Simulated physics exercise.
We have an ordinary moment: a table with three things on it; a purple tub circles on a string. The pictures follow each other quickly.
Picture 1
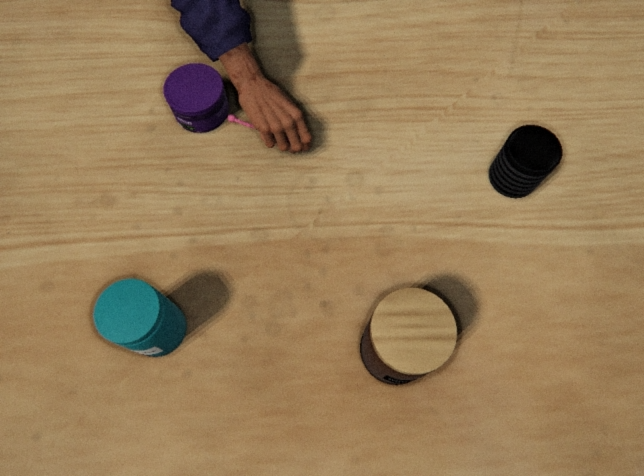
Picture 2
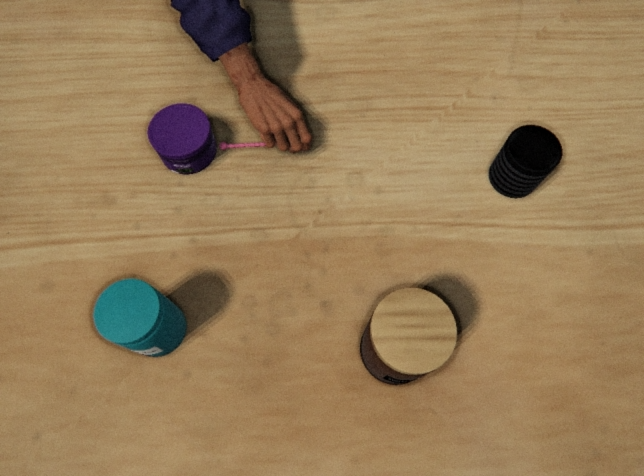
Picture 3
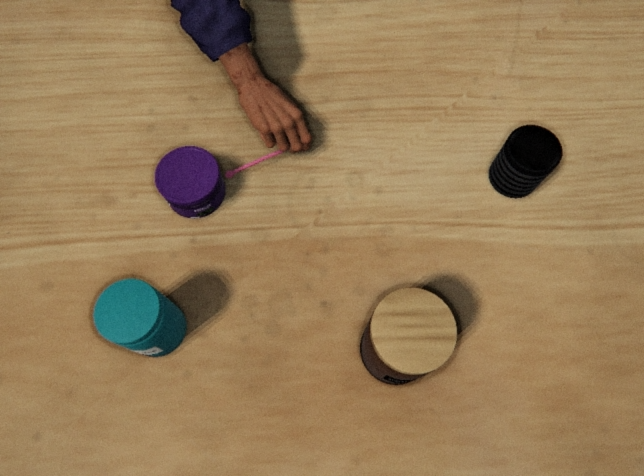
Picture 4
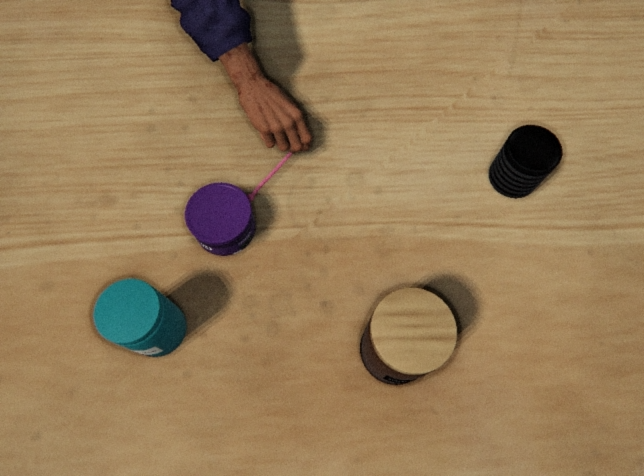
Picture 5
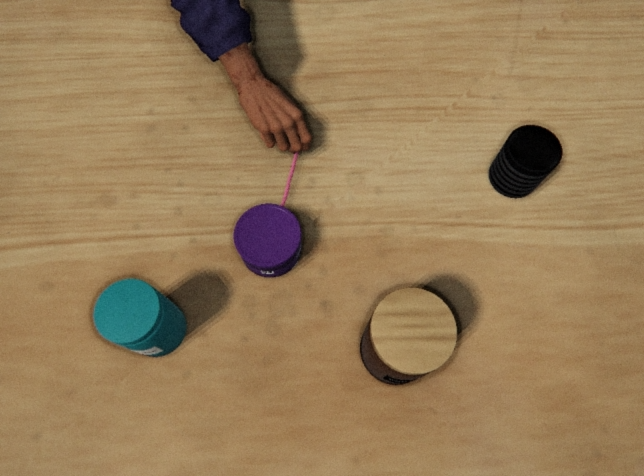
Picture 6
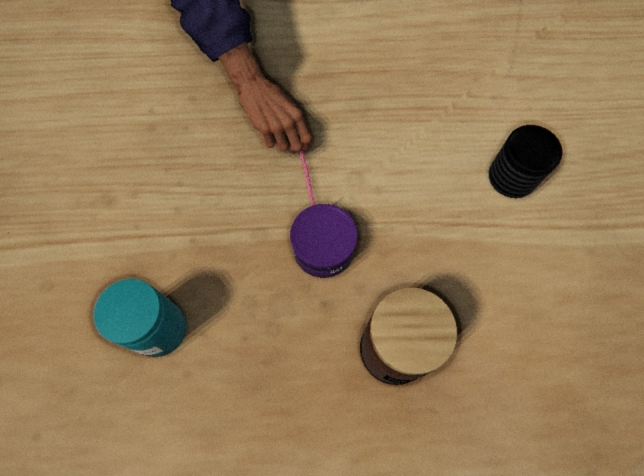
An arm in a dark blue sleeve reaches in from the top of a pale wooden table, seen from directly above, its hand holding a pink string tied to a purple tub. A turquoise jar stands at lower left, a brown canister with a wooden-looking lid at lower centre-right, and a black mug at upper right. The tub swings anticlockwise from the hand's left to below it, while the camera stays still.
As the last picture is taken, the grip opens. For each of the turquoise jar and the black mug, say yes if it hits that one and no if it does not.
Turquoise jar: No; black mug: Yes.
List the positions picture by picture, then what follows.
In the first frame, purple tub (193, 87); turquoise jar (126, 310); black mug (535, 148); brown canister (414, 329).
In the second frame, purple tub (179, 129).
In the third frame, purple tub (186, 174).
In the fourth frame, purple tub (218, 212).
In the fifth frame, purple tub (267, 234).
In the sixth frame, purple tub (324, 234); turquoise jar (126, 310); black mug (535, 148); brown canister (414, 329); going round anticlockwise.
Then, 0.08 s past the final frame, tub near (420, 209).
Then, 0.20 s past the final frame, tub near (489, 186); black mug pushed aside.
When it is over, tub near (500, 183); black mug pushed aside. The turquoise jar remains clear and the black mug takes the knock.
